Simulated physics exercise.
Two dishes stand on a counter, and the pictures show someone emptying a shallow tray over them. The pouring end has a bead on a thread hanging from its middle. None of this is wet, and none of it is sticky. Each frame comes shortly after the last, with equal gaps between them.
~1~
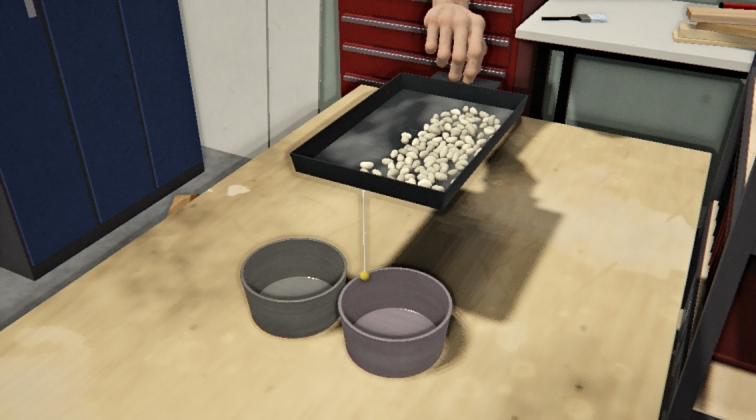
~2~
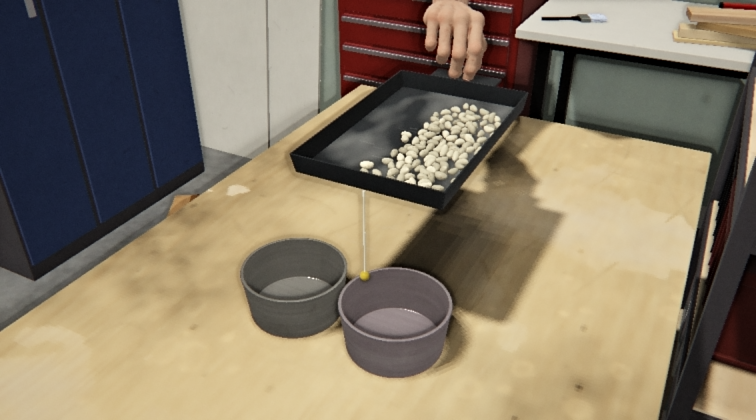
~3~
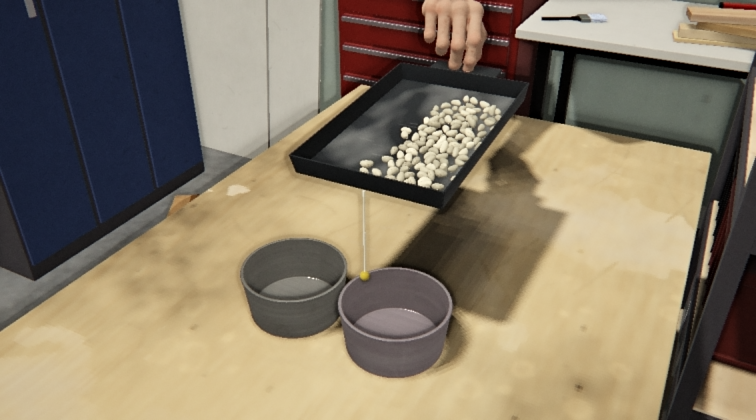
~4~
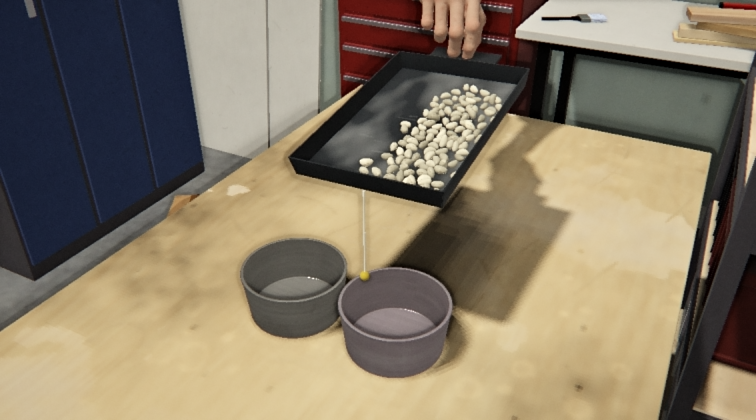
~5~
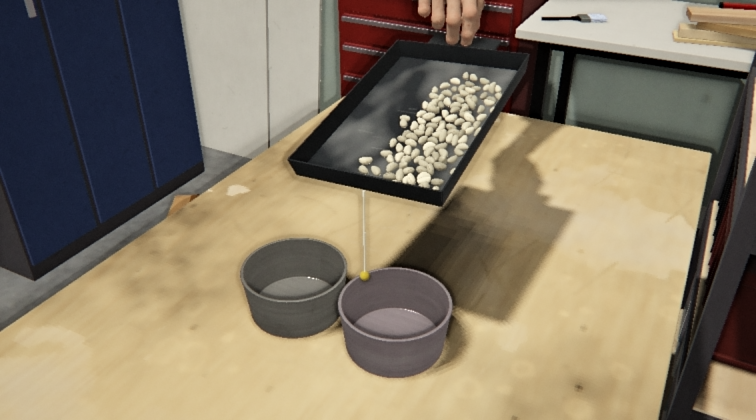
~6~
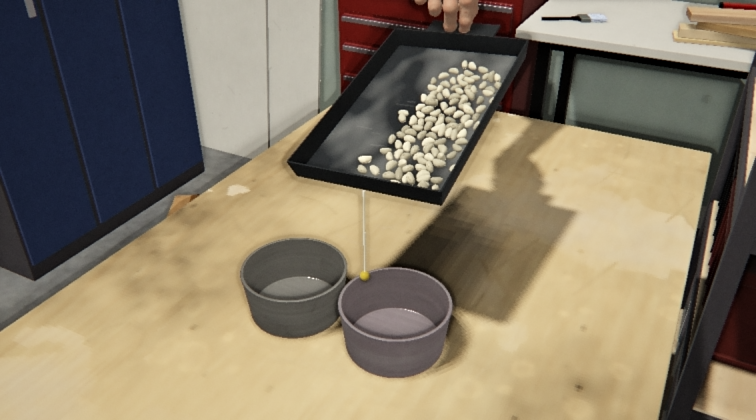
A hand gradually raises the far end of a black tray of white beans above two dishes.
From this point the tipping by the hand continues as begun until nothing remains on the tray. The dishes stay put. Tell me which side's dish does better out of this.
More pours into the left one.
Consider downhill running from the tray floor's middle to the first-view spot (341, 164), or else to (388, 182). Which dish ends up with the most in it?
The first try: The left-hand dish. The second: Right.
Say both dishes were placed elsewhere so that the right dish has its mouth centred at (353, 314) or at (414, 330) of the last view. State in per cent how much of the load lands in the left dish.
Around 30 % followed by around 70 %.
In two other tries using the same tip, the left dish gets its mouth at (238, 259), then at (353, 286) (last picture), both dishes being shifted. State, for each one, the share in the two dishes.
70 and 40 in a hundred, in turn.
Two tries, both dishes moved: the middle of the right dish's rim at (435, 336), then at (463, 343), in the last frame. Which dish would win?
Try 1: The left-side dish; try 2: The left-side dish.
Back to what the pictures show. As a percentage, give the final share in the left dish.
Around 60 per cent.
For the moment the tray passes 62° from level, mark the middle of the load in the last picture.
Centre estimate: (361, 157).
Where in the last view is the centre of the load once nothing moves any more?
At about (298, 326), give or take.
Soon, tray tipped steeply; nearly all on the tray; a stray few in the air.
A while on, tray tipped past a quarter turn; most on the tray; a stray few in the left dish; a stray few outside both; a small part in the air.
Towards the end, tray tipped past a quarter turn; a small part in the right dish; about half in the left dish; about a third outside both.
Finally, tray tipped past a quarter turn; a small part in the right dish; about half in the left dish; about a third outside both.
